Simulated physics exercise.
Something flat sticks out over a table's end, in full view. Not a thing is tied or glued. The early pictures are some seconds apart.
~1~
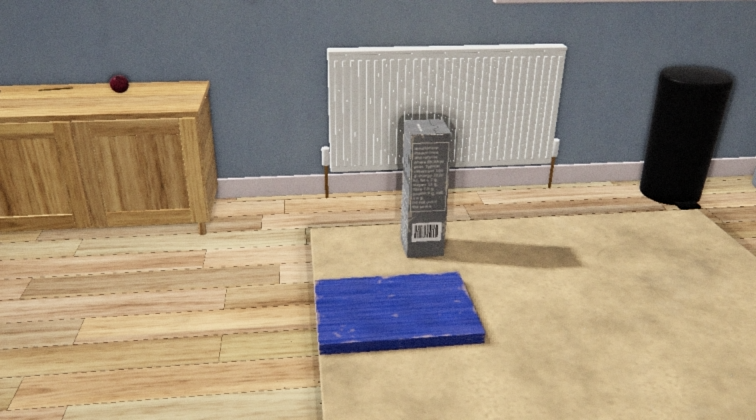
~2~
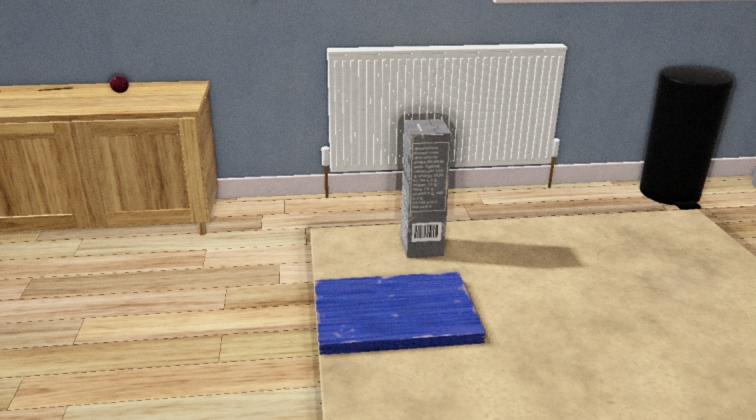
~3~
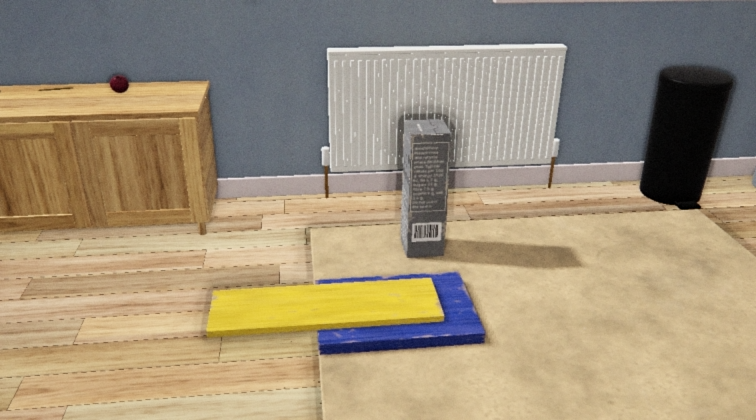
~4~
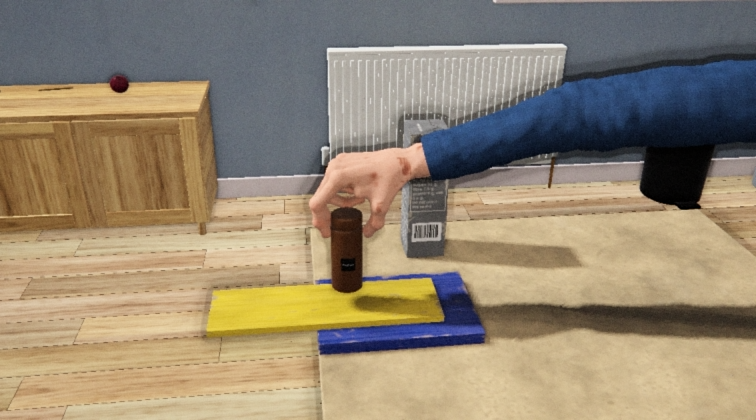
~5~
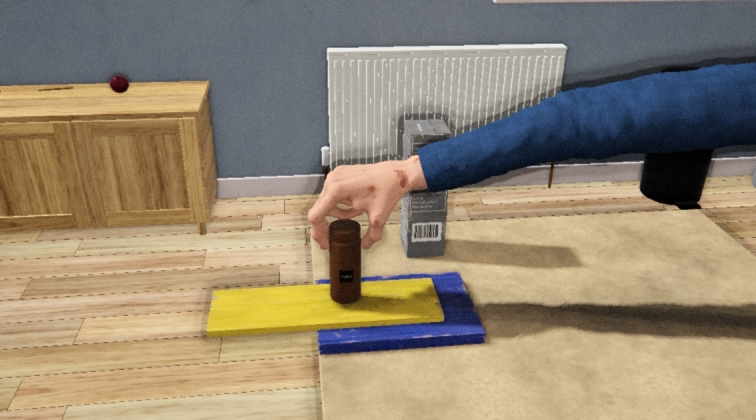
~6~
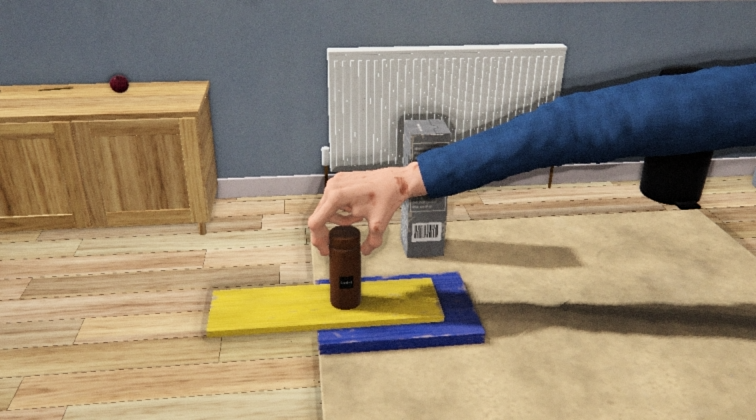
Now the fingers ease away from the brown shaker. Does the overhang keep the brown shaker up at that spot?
Still on top.
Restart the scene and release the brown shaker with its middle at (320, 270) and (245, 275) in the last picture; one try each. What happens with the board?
First, it holds; second, it comes down.
Then, 0.70 s past the last view, nothing moves.
Then, 1.40 s past the last view, brown shaker resting near (345, 268).
Then, 2.20 s past the last view, things are still on the move.
Finally, all 4 still in place. Final places as the last picture's camera would see them, brown shaker near (345, 268). The board stays on the table.
